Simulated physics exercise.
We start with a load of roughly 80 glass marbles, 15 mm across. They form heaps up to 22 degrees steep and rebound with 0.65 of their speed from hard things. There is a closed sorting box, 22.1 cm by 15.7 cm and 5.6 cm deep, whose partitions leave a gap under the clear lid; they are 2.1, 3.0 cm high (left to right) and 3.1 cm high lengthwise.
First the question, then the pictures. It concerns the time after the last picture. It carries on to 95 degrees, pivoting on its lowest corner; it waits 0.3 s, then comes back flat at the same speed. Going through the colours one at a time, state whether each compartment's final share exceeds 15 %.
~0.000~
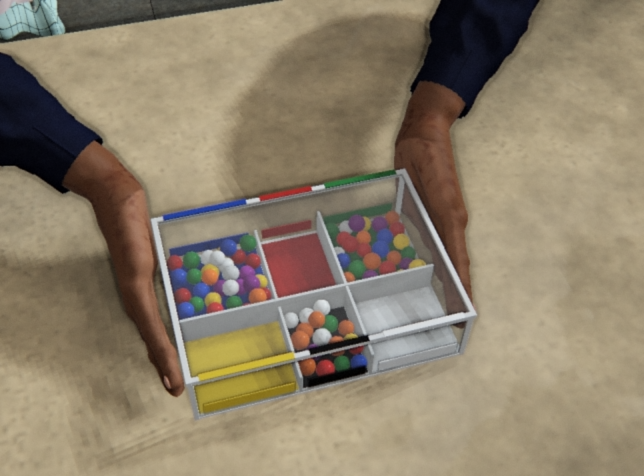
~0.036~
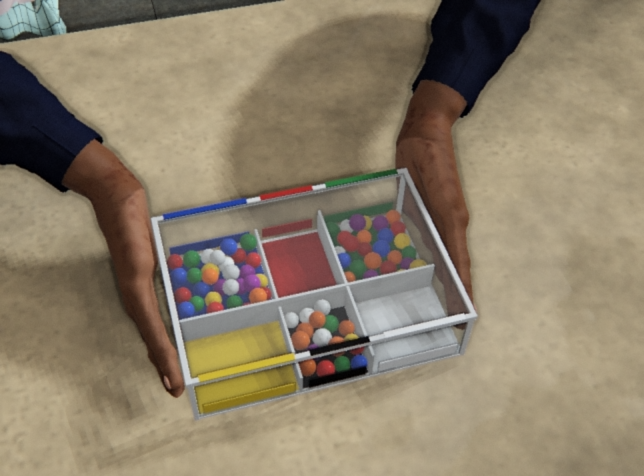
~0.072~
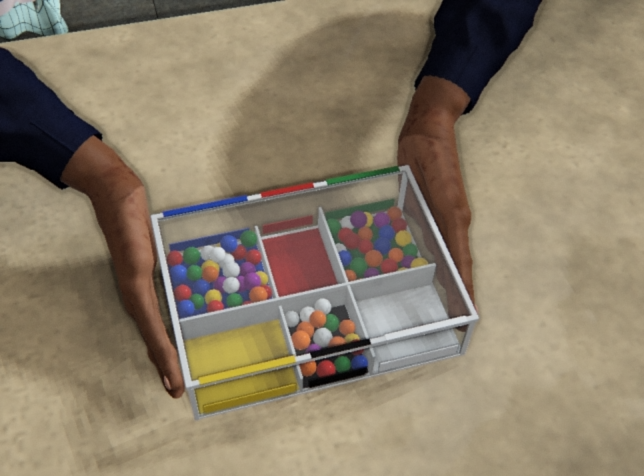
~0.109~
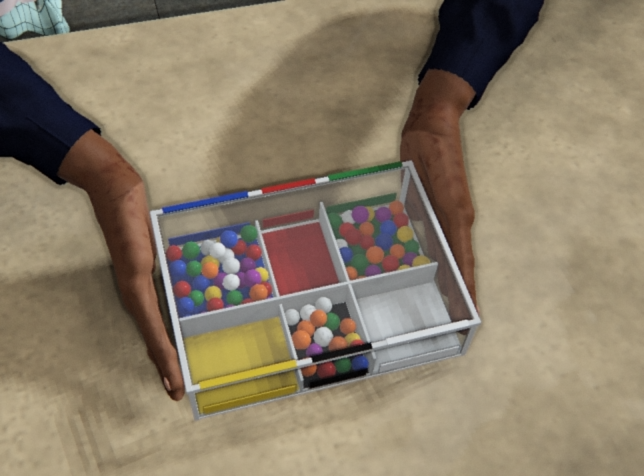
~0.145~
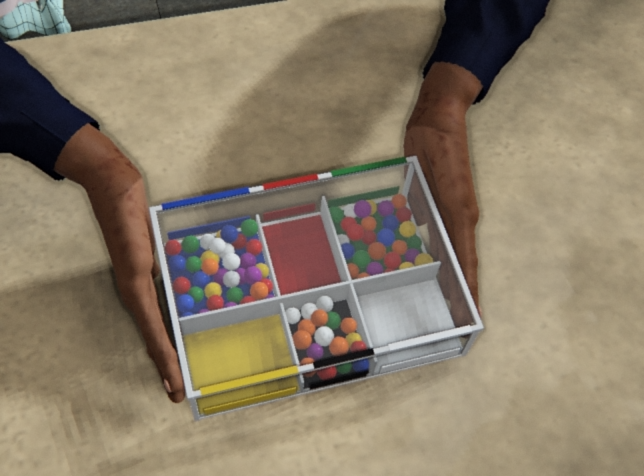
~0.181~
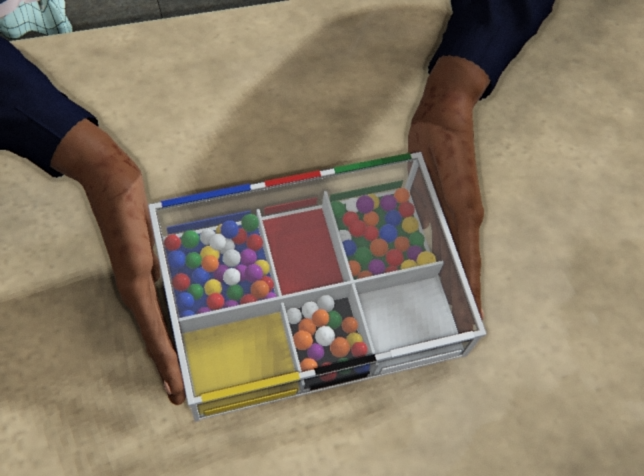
Red: Does not exceed; blue: Does not exceed; green: Does not exceed; yellow: Exceeds; white: Exceeds; black: Exceeds.
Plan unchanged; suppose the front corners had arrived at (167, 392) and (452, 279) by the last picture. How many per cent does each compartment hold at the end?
Each compartment ends with, in per cent, red 0, blue 50, green 0, yellow 45, white 0 and black 0.
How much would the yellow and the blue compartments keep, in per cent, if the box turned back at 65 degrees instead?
Then yellow would hold 5 percent and blue 40 percent.
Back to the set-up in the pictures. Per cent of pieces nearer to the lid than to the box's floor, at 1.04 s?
Close to 70 in a hundred.
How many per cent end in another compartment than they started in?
I'd put it at about 75 per cent.
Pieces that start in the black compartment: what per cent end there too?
Some 90 percent.
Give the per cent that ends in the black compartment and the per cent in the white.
In black it's 30, in white it's 25.
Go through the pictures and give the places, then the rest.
In the first picture, box tilt 0 degrees, front corners at (191, 380) and (470, 314); blue 45 %, green 35 %, black 20 %.
In the second picture, box tilt 1 degrees, front corners at (191, 381) and (470, 315).
In the third picture, box tilt 3 degrees, front corners at (191, 383) and (472, 317).
In the fourth picture, box tilt 6 degrees, front corners at (192, 387) and (474, 321), lowest corner left front.
In the fifth picture, box tilt 10 degrees, front corners at (192, 393) and (476, 326), lowest corner left front.
In the sixth picture, box tilt 15 degrees, front corners at (193, 399) and (479, 331), lowest corner left front; blue 45 %, green 35 %, black 20 %. Its pace works out near 125 degrees a second.
After 1.04 s, tilt 95 degrees; blue 20 %, green 20 %, yellow 20 %, white 15 %, black 20 %.
After 1.61 s, tilt 51 degrees; green 5 %, yellow 45 %, white 25 %, black 30 %.
After 2.23 s, tilt 0 degrees; green 5 %, yellow 40 %, white 25 %, black 30 %.
At rest (3.0 s), red 0 %, blue 0 %, green 5 %, yellow 45 %, white 25 %, black 30 %.
